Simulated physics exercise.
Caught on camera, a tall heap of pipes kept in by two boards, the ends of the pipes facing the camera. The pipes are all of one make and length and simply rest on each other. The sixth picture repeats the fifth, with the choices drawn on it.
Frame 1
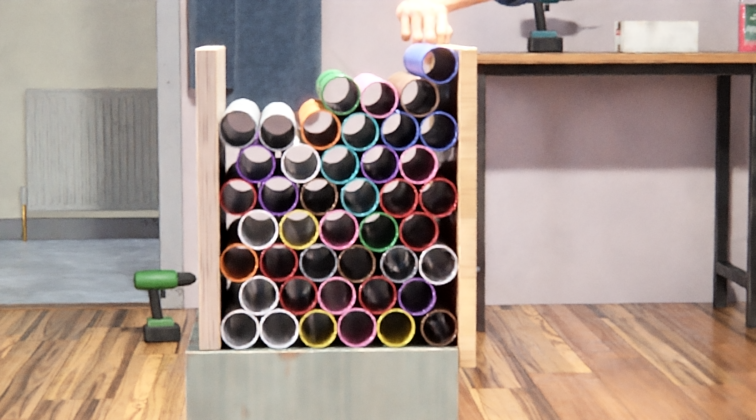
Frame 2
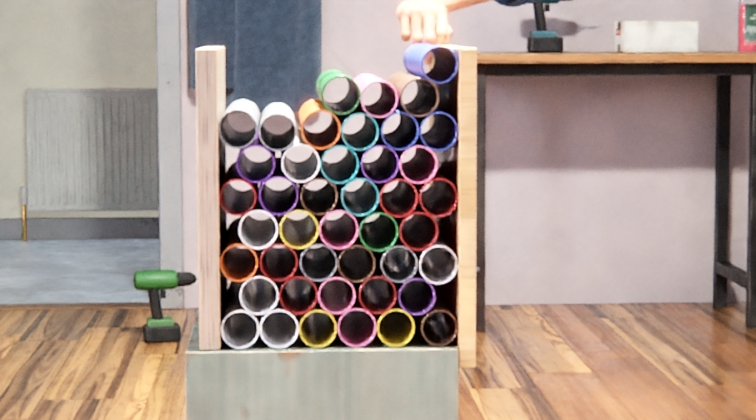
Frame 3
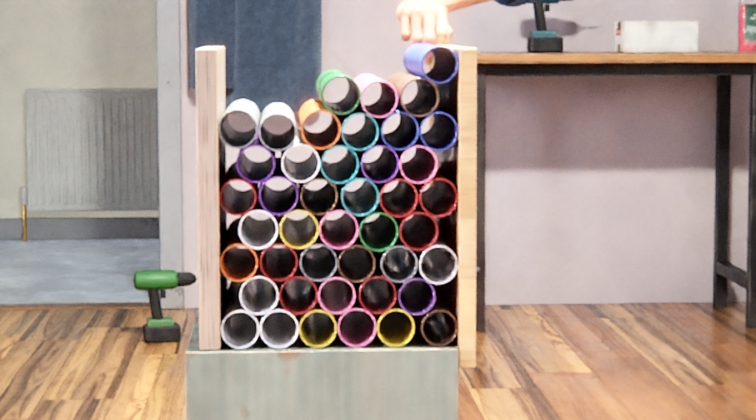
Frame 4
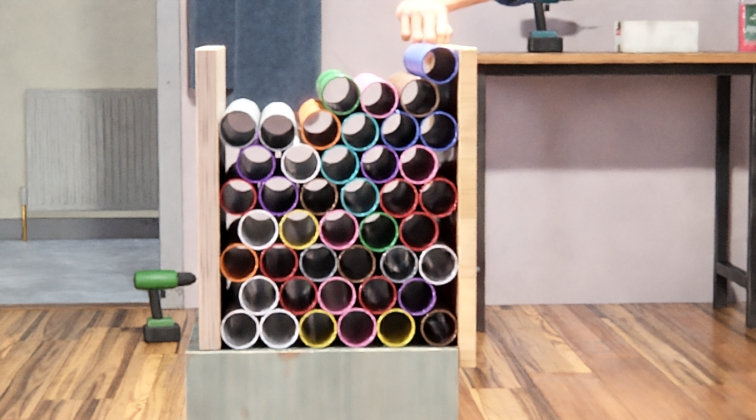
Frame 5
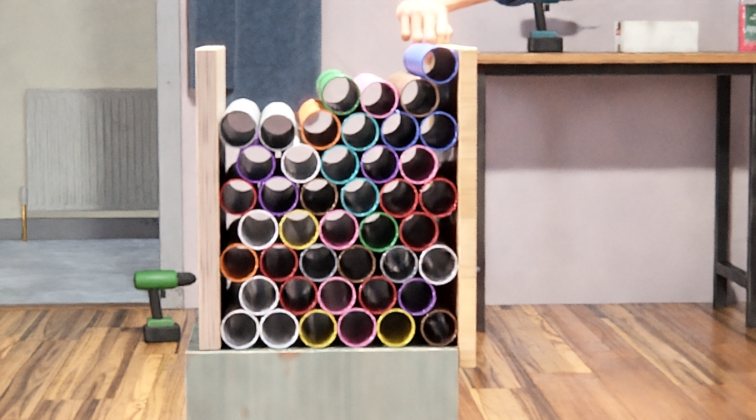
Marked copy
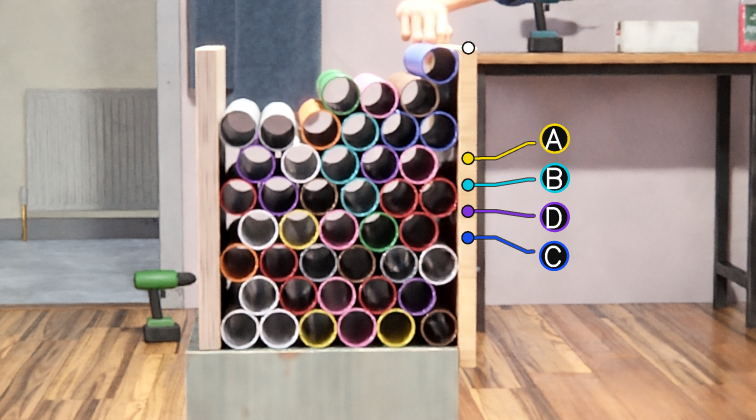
The clip opens on a tall heap of colorful pipes, their open ends facing the camera, stacked between two upright boards. A hand rests at the top right by a blue pipe, while a green drill stands at the left. Nothing visibly moves through to the end.
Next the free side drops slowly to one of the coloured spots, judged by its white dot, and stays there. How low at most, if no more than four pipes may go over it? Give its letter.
Stop at D.
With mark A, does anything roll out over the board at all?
Yes.
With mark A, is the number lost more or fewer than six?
Fewer than six.
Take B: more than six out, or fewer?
At B, fewer than six.
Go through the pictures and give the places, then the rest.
A red pipe (418, 231); a pink pipe (339, 230); a brown pipe (319, 196), in the first frame.
A brown pipe (319, 196); a turquoise pipe (340, 164), in the second frame.
A purple pipe (256, 164); a green pipe (341, 95), in the third frame.
Side board (451, 193); a white pipe (240, 329), in the fourth frame.
A brown pipe (440, 327); a grey pipe (399, 264); a red pipe (418, 231), in the fifth frame.
On the marked copy, A at (468, 159); B at (468, 185); C at (468, 238); D at (468, 212); the white dot at (468, 48).
With D. Early on, top of the board (458, 119).
Further on, top of the board (458, 200).
At the end, top of the board (458, 211), three out over the board.
As for the rest, A one out over the board; B three out over the board; C more than four out over the board.
